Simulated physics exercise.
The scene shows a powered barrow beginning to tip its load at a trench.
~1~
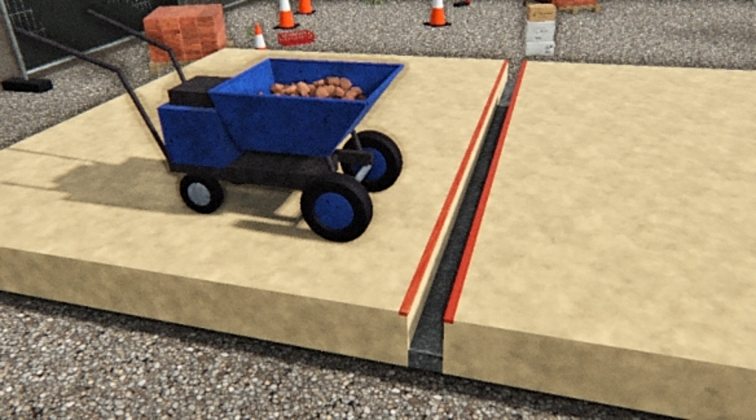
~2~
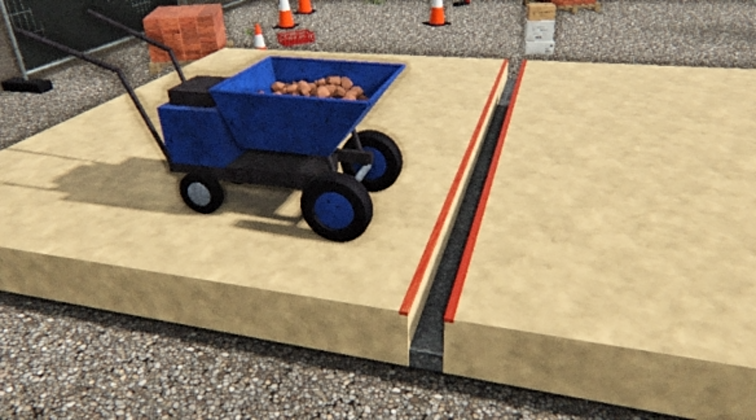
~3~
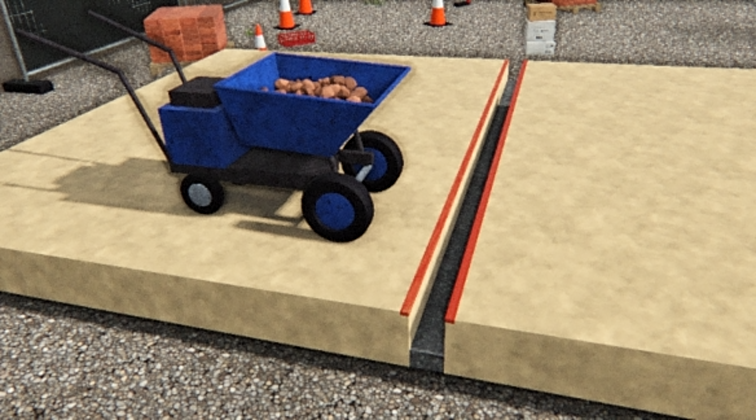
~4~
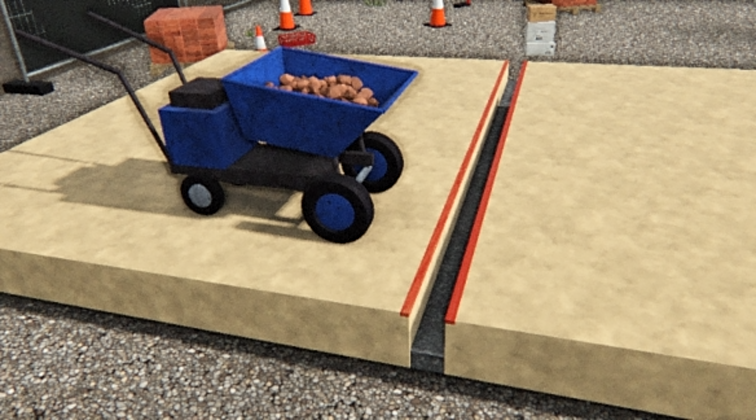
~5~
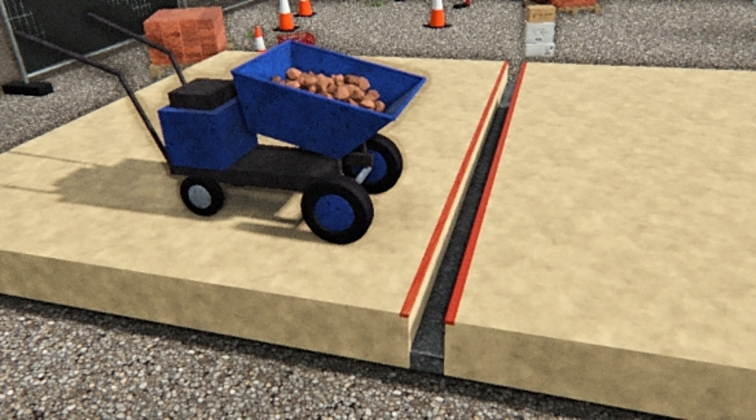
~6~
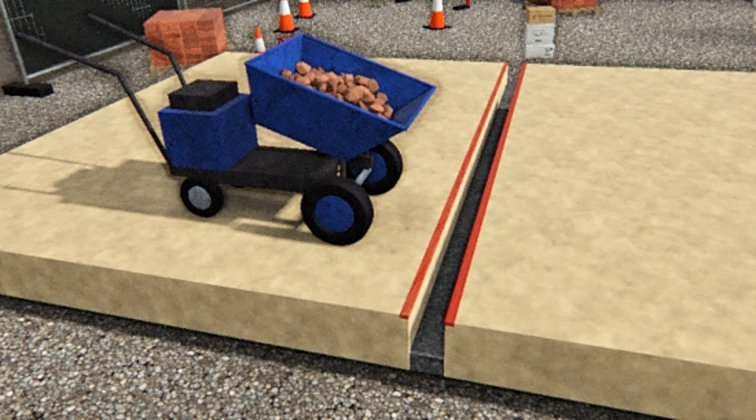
On a pale slab beside a narrow trench, a blue barrow's rubble-filled skip tilts rightward.
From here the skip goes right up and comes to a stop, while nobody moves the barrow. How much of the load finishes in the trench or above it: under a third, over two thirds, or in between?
Under a third.
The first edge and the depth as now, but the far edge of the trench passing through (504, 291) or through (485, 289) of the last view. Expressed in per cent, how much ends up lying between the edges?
For the first it's 100 per cent, for the second 80 per cent.
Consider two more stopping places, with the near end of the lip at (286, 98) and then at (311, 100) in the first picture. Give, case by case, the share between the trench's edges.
Roughly 30 percent the first time, roughly 50 percent the second.
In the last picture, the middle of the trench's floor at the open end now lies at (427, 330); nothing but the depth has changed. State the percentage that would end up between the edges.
10 %, roughly.
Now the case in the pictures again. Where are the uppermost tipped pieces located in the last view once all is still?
The peak ends up near (500, 222).
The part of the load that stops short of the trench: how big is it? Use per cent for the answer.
Around 0 per cent.
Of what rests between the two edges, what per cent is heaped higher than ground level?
25 per cent or so.
Soon, skip tipped steeply; all in the skip.
A while on, skip tipped right over; most in the skip; a stray few in or heaped over the trench; about a quarter beyond it; a stray few falling.
Towards the end, skip tipped right over; about a third in the skip; a small part in or heaped over the trench; about half beyond it.
Finally, skip tipped right over; about a third in the skip; a small part in or heaped over the trench; about half beyond it.
